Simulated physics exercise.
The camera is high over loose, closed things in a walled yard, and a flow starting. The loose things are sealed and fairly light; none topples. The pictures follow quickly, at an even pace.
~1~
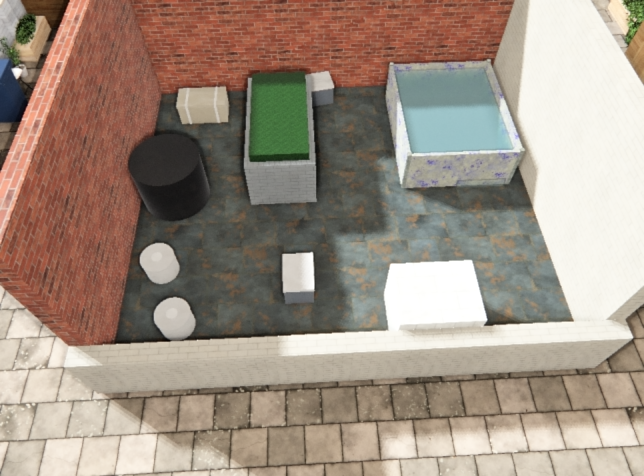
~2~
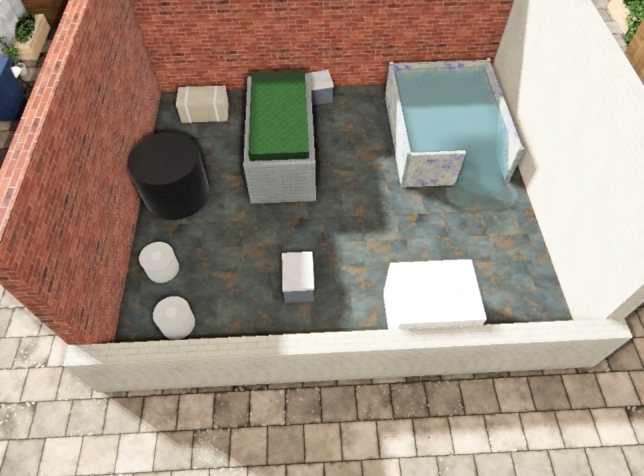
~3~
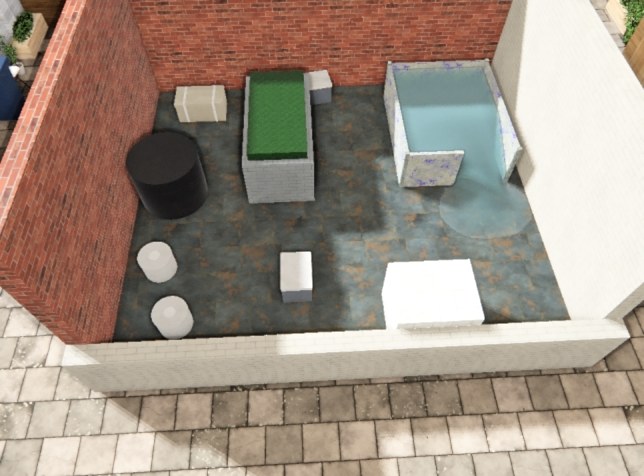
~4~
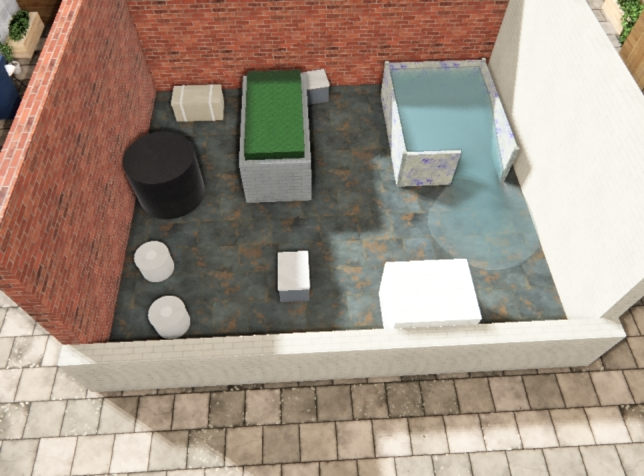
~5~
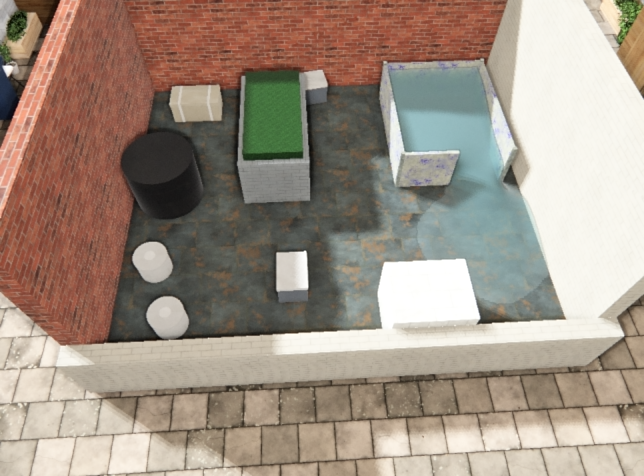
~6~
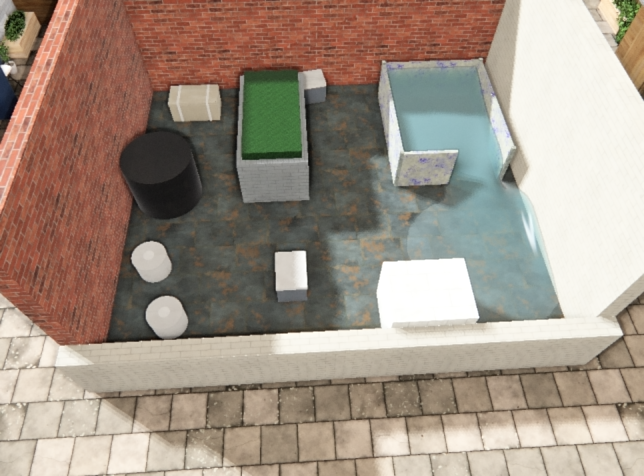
Water pours from the patterned tank at the right of a walled yard once part of its front side is open. It spreads over the dark floor in a thin, rounded sheet, reaching the right wall and the white block. The black drum, pale rounded objects and other boxes stay put.
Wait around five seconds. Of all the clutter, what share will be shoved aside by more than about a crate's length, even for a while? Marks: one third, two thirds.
It is less than a third.
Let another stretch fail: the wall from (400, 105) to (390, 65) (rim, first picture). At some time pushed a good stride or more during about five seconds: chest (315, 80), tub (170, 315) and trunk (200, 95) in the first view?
In turn: Pushed that far, never so far, that far or more.
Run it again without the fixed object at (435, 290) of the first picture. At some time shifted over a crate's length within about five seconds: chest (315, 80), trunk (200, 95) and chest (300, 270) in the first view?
As listed: Not that far, short of that, moved that far.
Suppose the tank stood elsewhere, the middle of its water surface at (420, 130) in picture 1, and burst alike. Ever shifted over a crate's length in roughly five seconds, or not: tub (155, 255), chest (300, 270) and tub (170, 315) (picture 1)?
In turn: Never so far, swept aside, never so far.
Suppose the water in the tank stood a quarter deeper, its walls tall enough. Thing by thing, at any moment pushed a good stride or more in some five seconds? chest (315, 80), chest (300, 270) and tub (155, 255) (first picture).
One after the other: Short of that, swept aside, short of that.
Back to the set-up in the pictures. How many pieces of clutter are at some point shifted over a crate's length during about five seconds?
0 of them.
A moment on, 0 of 5 are well off their spots; 0 afloat.
Next, 0 of 5 are well off their spots; 0 afloat.
Later, 0 of 5 are well off their spots; 0 afloat.
In the end, 0 of 5 are well off their spots, and 0 have been at some point; 0 afloat.
